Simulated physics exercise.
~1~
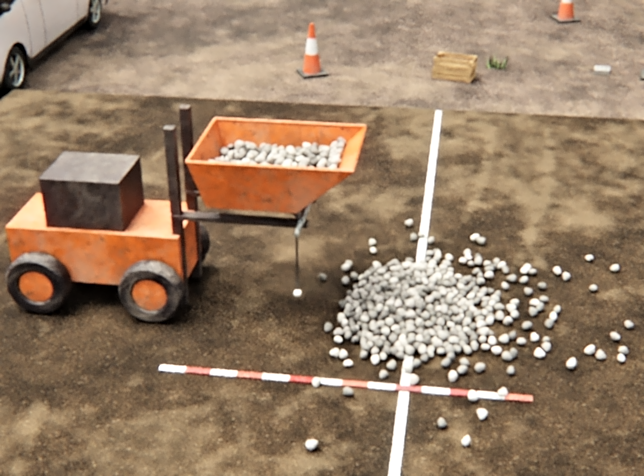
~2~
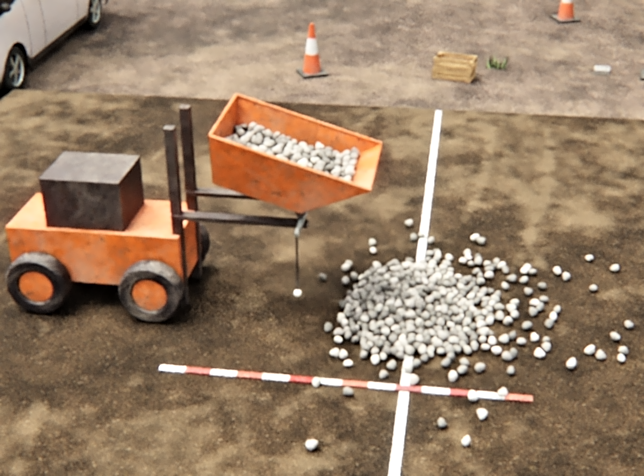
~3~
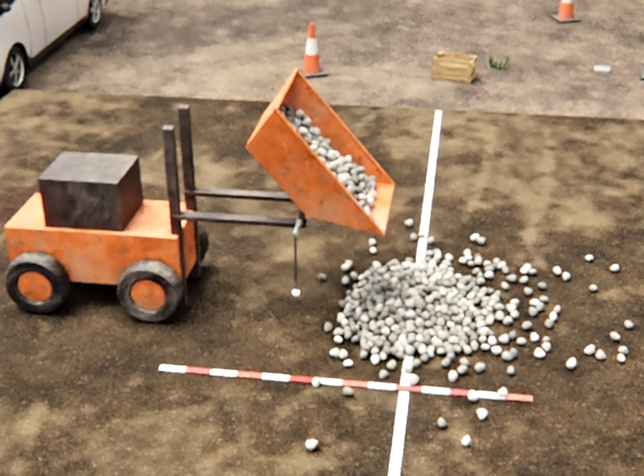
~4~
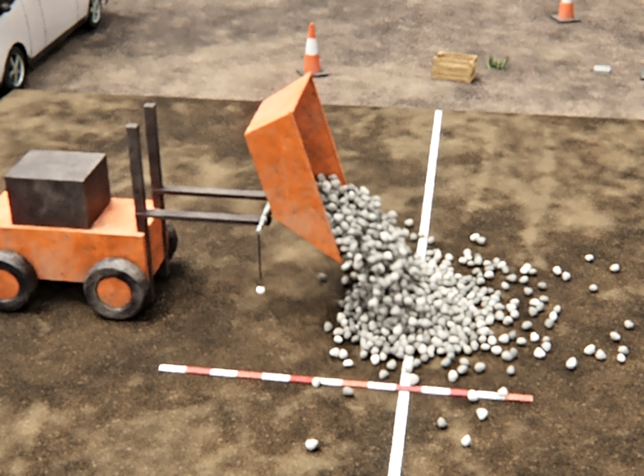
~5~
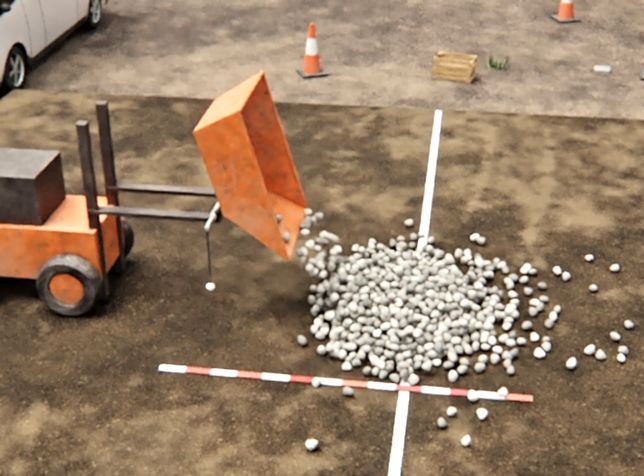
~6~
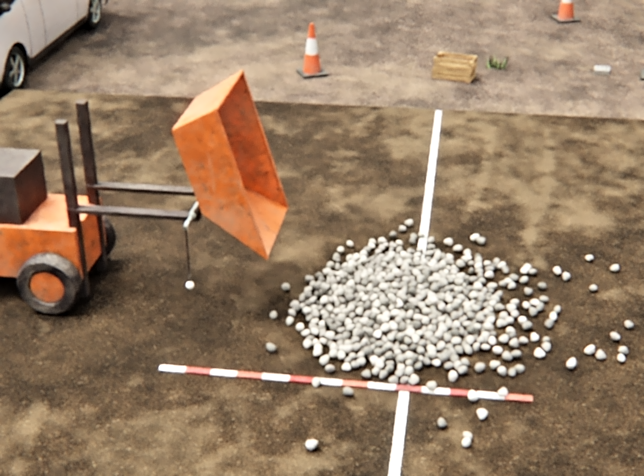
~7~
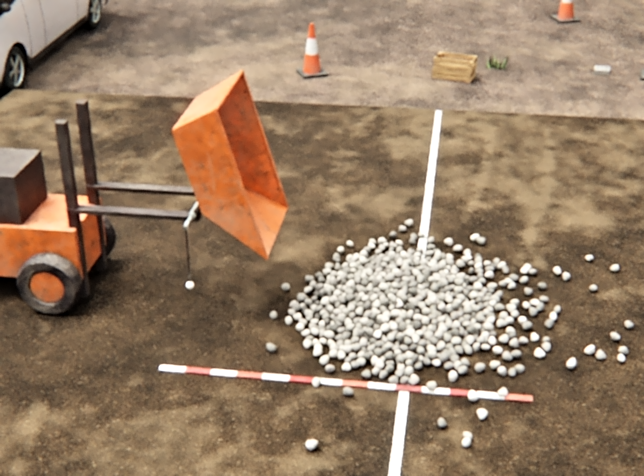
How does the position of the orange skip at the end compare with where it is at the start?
At the end the skip is farther to the left, away from the white line and the stones, whereas it starts out closer to them.
